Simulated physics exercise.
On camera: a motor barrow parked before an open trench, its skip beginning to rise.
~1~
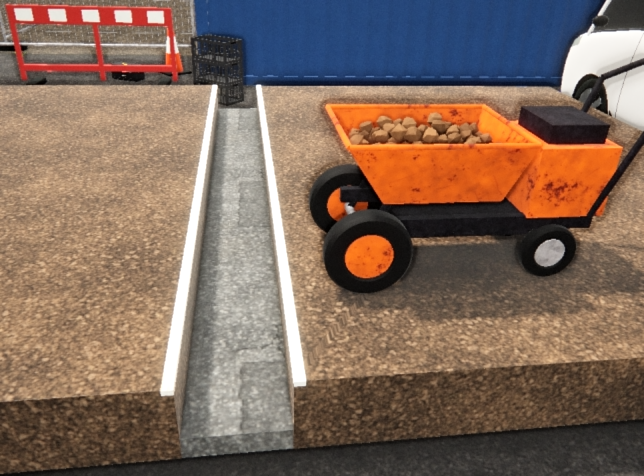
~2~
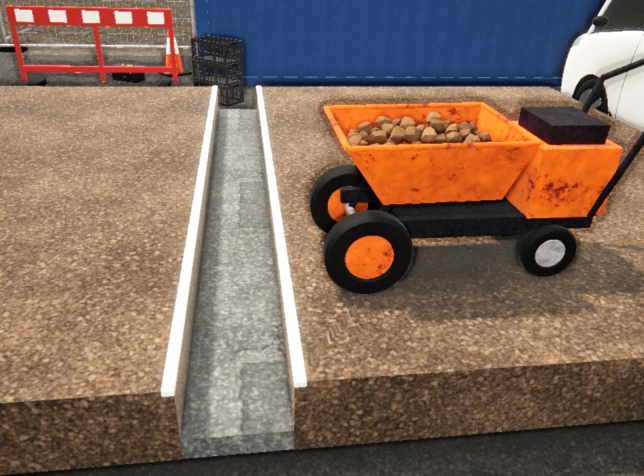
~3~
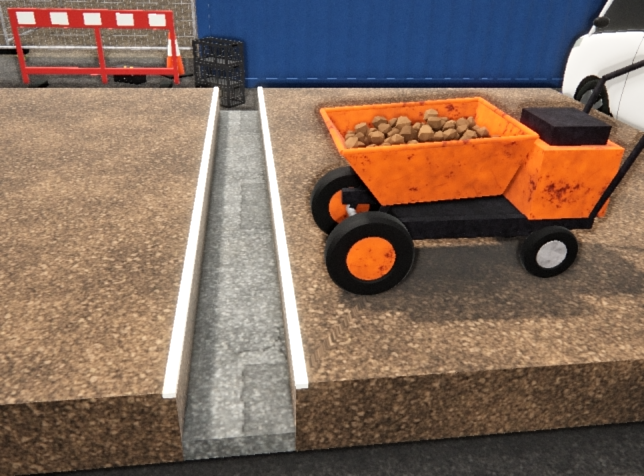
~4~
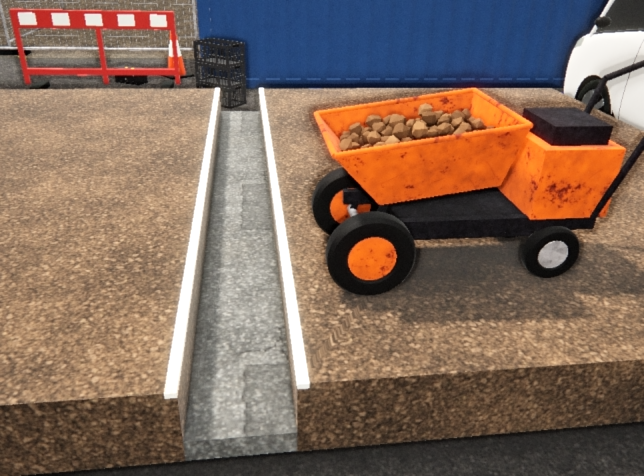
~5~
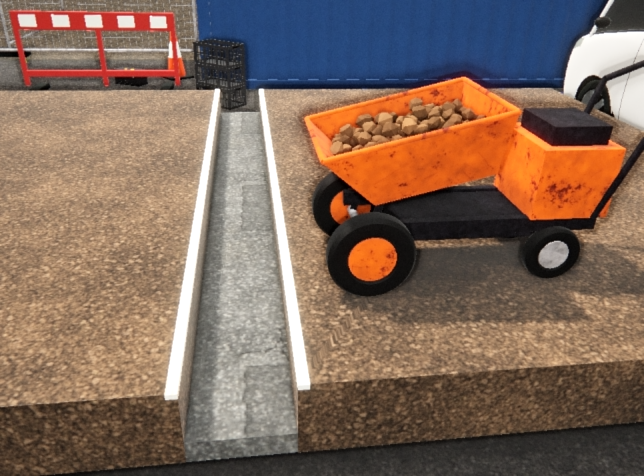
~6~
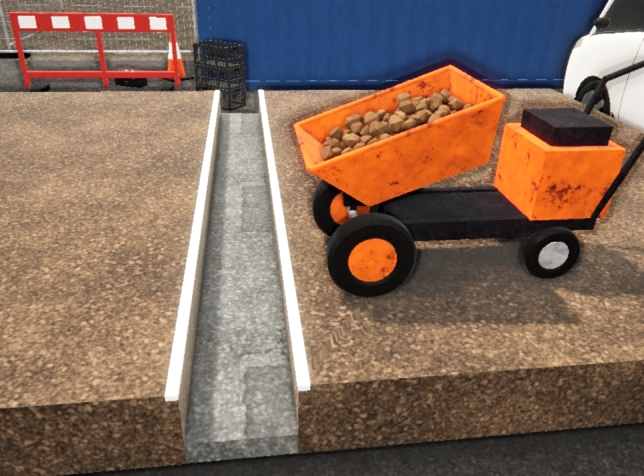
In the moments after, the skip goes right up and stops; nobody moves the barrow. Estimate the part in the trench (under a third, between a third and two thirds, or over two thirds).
The trench takes over two thirds.
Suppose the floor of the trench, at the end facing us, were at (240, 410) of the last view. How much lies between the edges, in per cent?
About 70 per cent.
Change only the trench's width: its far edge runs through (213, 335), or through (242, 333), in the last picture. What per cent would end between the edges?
The first gives 40 %, the second 10 %.
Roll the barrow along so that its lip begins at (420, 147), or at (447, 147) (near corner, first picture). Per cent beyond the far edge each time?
The first gives 0 %, the second 0 %.
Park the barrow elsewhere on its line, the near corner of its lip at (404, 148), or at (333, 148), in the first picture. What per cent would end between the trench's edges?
Near 100 % and 70 %.
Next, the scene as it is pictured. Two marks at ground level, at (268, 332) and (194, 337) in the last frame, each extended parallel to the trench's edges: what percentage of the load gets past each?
In turn 90 and 30 in a hundred.
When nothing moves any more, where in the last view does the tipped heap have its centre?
Close to (222, 297).
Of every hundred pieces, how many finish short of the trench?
It comes to 0 per cent or so.
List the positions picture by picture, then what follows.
The first frame shows lip of the skip at (350, 148), level; top of the load at (423, 131), clay clods; first edge of the trench at (292, 325); far edge at (176, 332), the trench nearly as wide as the skip, and about half as deep as wide.
The second frame shows lip of the skip at (348, 149), level; top of the load at (422, 131).
The third frame shows lip of the skip at (343, 152), tipped barely; top of the load at (439, 139).
The fourth frame shows lip of the skip at (335, 156), tipped a little; top of the load at (447, 131).
The fifth frame shows lip of the skip at (323, 162), tipped a little; top of the load at (438, 124).
The sixth frame shows lip of the skip at (310, 170), tipped clearly; top of the load at (443, 112); first edge of the trench at (296, 330); far edge at (180, 337).
Soon, skip tipped steeply; all in the skip.
A while on, skip tipped right over; most in the skip; about a quarter in or heaped over the trench; a stray few falling.
Towards the end, skip tipped right over; a small part in the skip; most in or heaped over the trench; a small part beyond it.
Finally, skip tipped right over; most in or heaped over the trench; a small part beyond it.
